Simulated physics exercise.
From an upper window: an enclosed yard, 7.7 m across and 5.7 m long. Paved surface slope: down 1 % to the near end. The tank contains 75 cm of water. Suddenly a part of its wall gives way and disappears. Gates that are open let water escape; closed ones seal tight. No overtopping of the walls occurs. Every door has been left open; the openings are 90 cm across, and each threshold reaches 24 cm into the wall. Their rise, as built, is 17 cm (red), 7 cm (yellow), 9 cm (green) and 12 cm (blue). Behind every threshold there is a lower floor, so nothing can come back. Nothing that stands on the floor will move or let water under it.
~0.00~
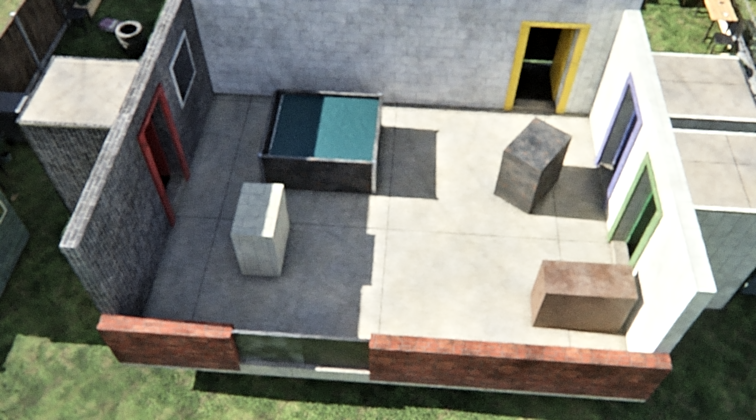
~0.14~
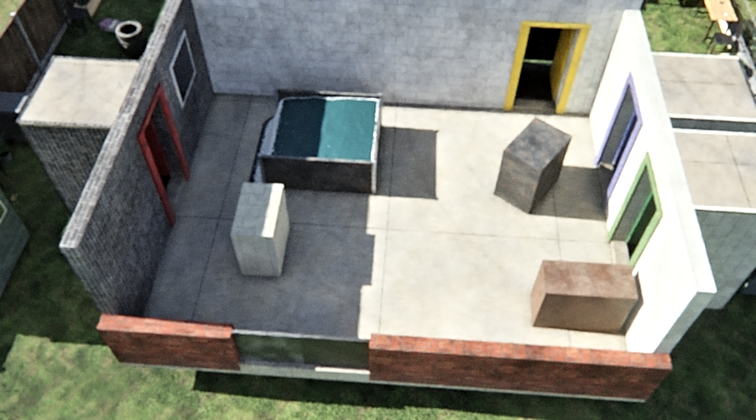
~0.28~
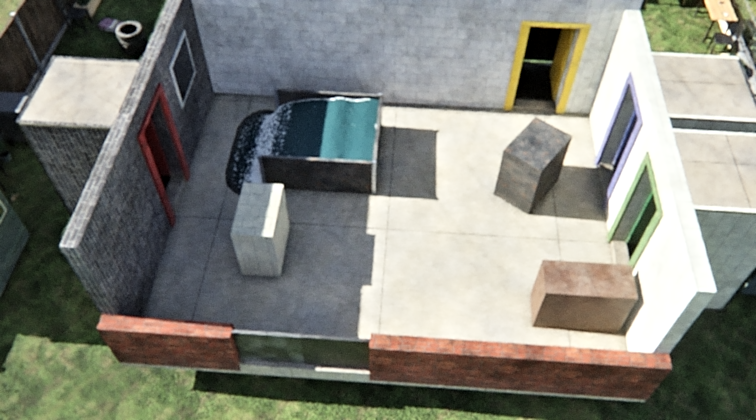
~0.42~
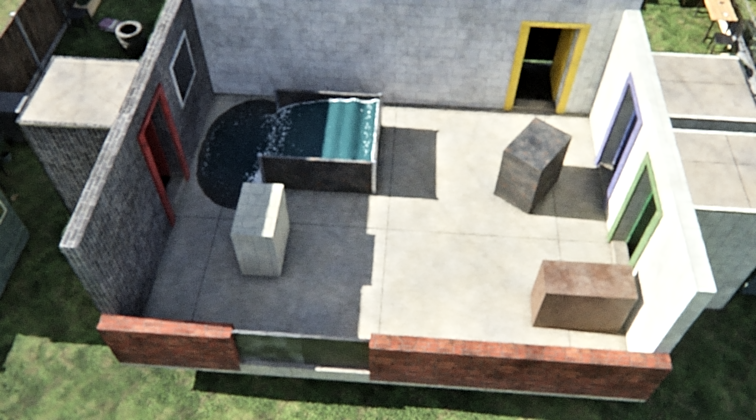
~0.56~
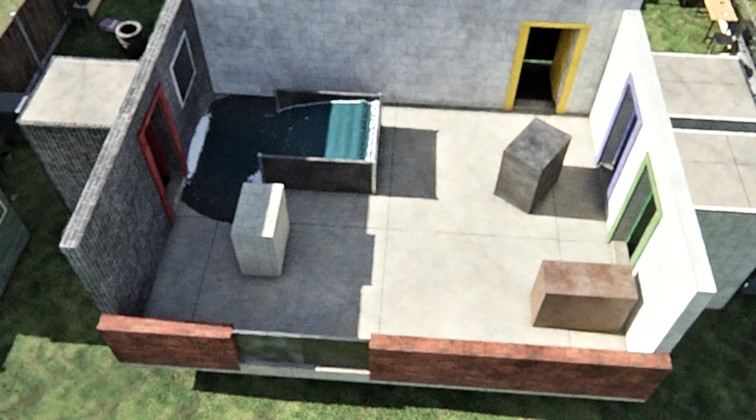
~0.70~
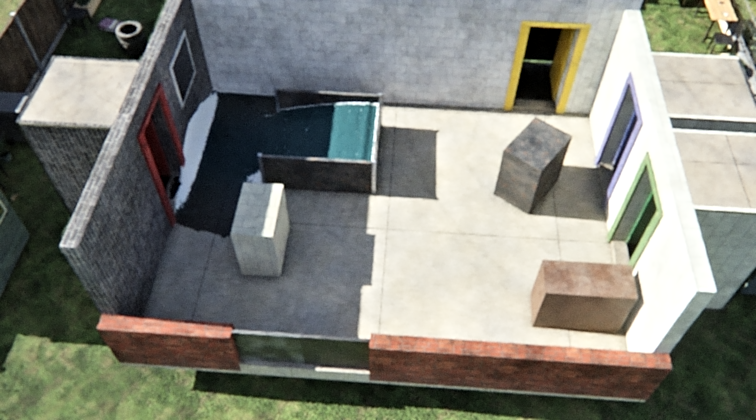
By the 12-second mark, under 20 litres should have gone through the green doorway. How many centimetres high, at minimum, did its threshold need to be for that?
It needed to be about 7.5 cm high.
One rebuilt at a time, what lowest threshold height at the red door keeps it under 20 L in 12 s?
The red door needs around 25 cm.
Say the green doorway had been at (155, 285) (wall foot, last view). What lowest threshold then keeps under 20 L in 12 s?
Around 13.0 cm would do it.
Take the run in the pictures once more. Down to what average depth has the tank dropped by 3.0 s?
Near 14 cm, averaged.
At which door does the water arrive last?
Final door: Green.
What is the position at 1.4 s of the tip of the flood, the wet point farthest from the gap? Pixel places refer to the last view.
I'd put the front's tip around (145, 312).
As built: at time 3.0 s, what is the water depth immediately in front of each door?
Centimetres: Red = 18, yellow = 0, green = 0, blue = 0.
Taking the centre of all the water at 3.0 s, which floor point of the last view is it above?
Around (263, 179).
After 1.4 s water covers 15 % of the floor, deepest (57 cm) near (214, 96); it has not reached the green door.
After 3.0 s water covers 35 % of the floor, deepest (30 cm) near (139, 332); it has not reached the green door.
After 12.0 s water covers 95 % of the floor, deepest (12 cm) near (389, 360); 7 cm at the green door, 8 litres in over its 9 cm threshold.
At the green door as built, the water arrived by 5.2 s and peaked near 12 cm at 7.8 s.
Run again over the same 12 s with other heights there, 26 litres in over 7 cm, 11 litres over 8.5 cm. The limit of 20 litres is kept from about 7.5 cm up.
